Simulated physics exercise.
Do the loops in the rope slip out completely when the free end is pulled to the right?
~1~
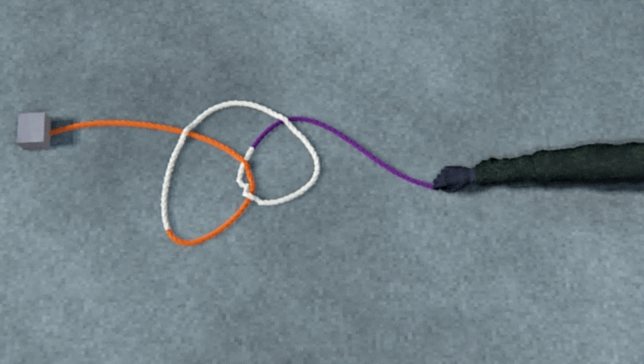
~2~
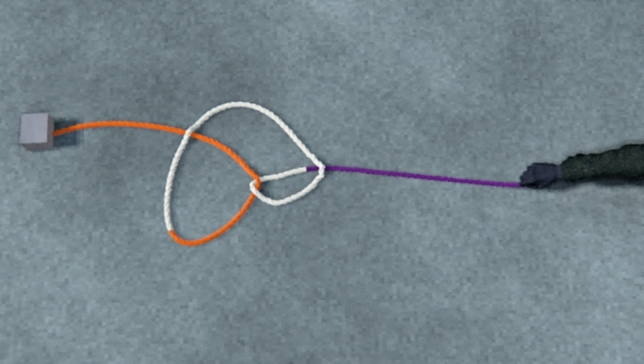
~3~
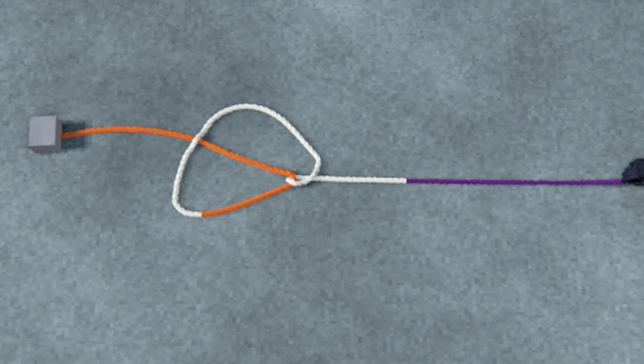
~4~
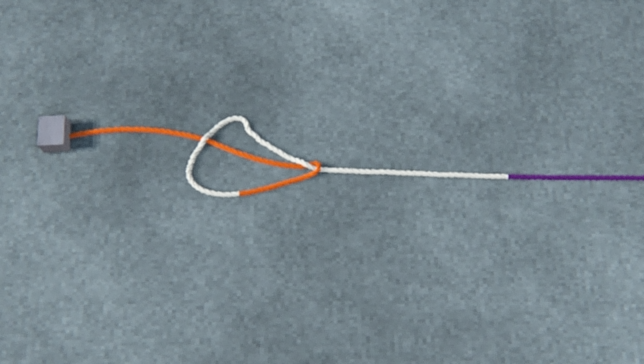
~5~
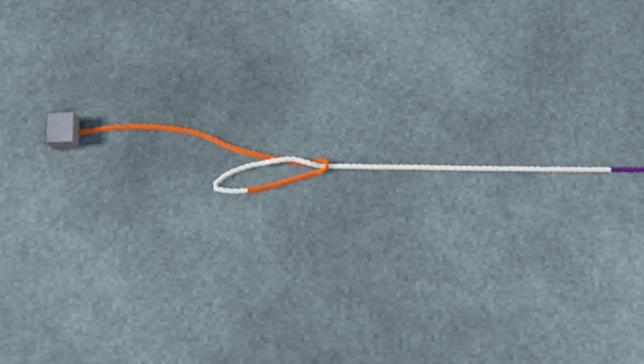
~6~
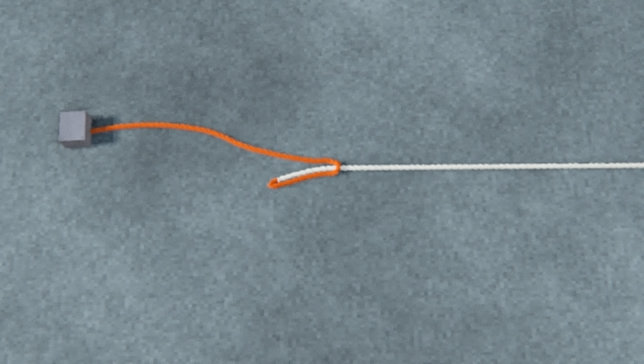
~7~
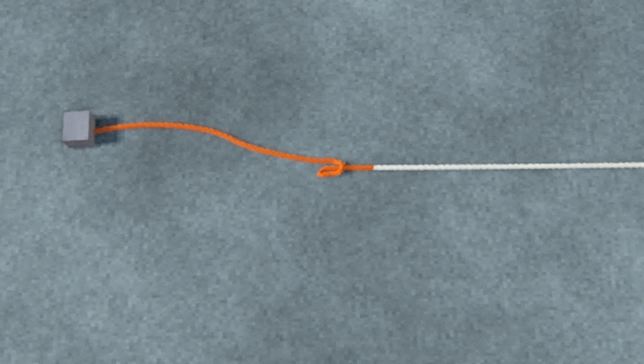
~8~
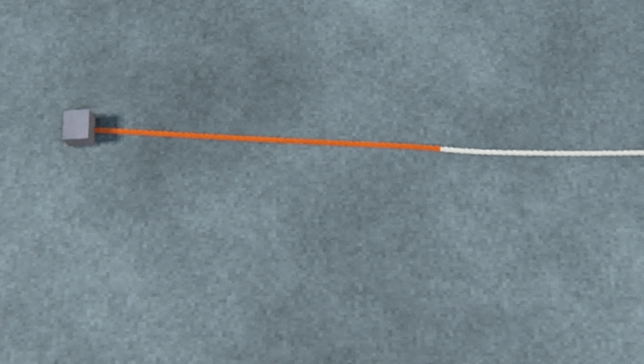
Yes, the loops shrink and slip out as the end is pulled, and the rope finishes as a straight line with no knot left in it.
